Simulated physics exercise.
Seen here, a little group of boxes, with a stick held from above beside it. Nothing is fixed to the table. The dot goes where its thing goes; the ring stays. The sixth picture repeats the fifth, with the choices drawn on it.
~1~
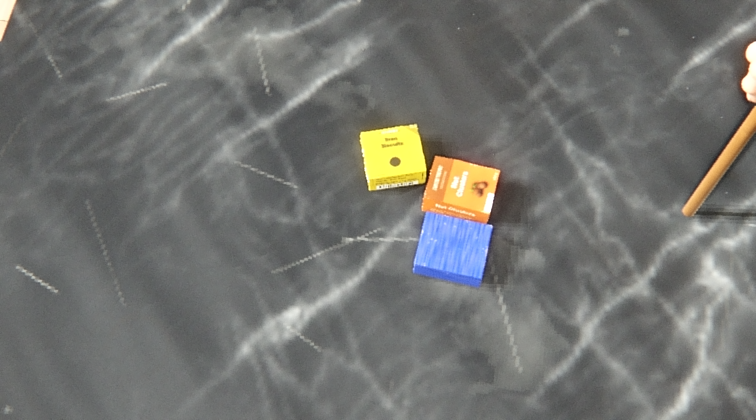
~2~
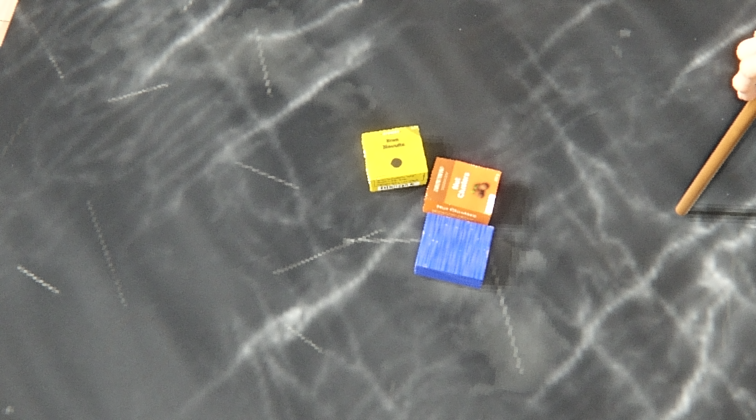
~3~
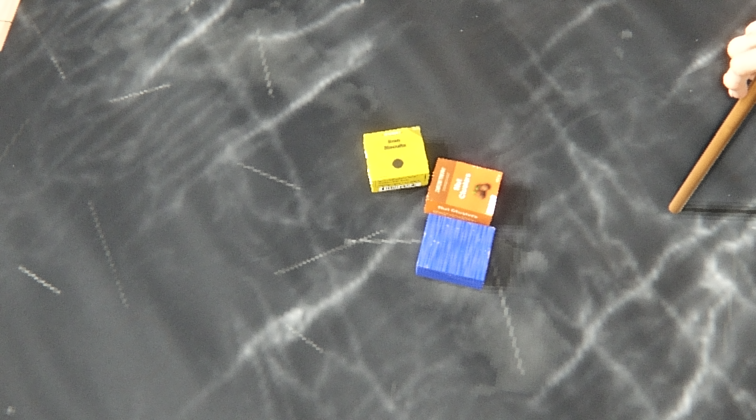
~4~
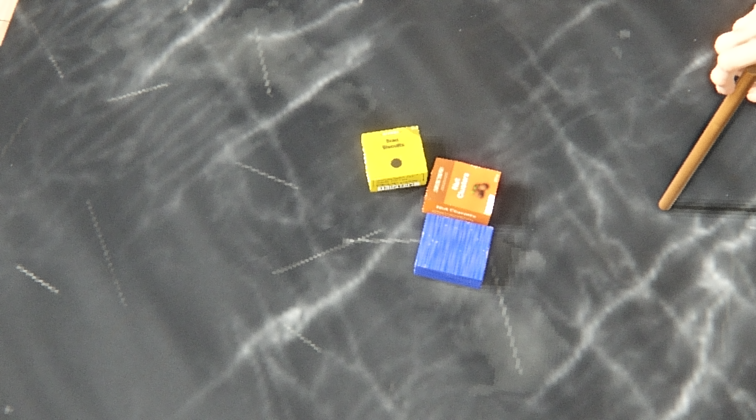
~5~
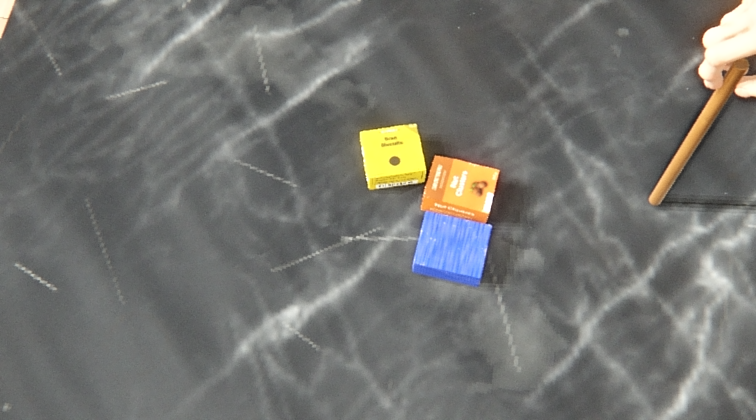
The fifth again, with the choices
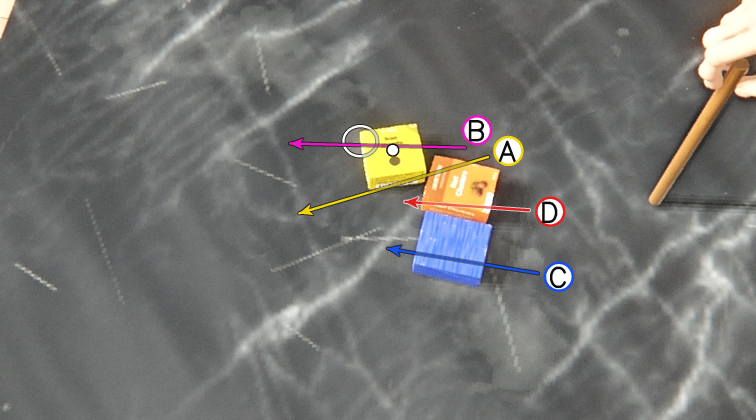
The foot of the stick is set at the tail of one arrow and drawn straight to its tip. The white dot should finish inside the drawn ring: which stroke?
Arrow A does it.
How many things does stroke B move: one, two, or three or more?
One.
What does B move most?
The yellow packet.
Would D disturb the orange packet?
On that stroke, yes.
On the marked copy, A from (488, 157) to (299, 213); B from (465, 148) to (290, 144); C from (538, 273) to (388, 249); D from (529, 210) to (405, 202); the ring at (360, 141); the white dot at (393, 150).
Taking A. A third of the way, foot of the stick (421, 177); yellow packet (387, 158); orange packet (456, 197).
Two thirds of the way, foot of the stick (354, 198); yellow packet (360, 150); orange packet (455, 198).
When it is over, foot of the stick (299, 214); yellow packet (360, 150); orange packet (455, 198); the dot on the yellow packet is in the ring.
As for the rest, B leaves the dotted thing at (360, 177); C leaves the dotted thing at (389, 153); D leaves the dotted thing at (339, 126).
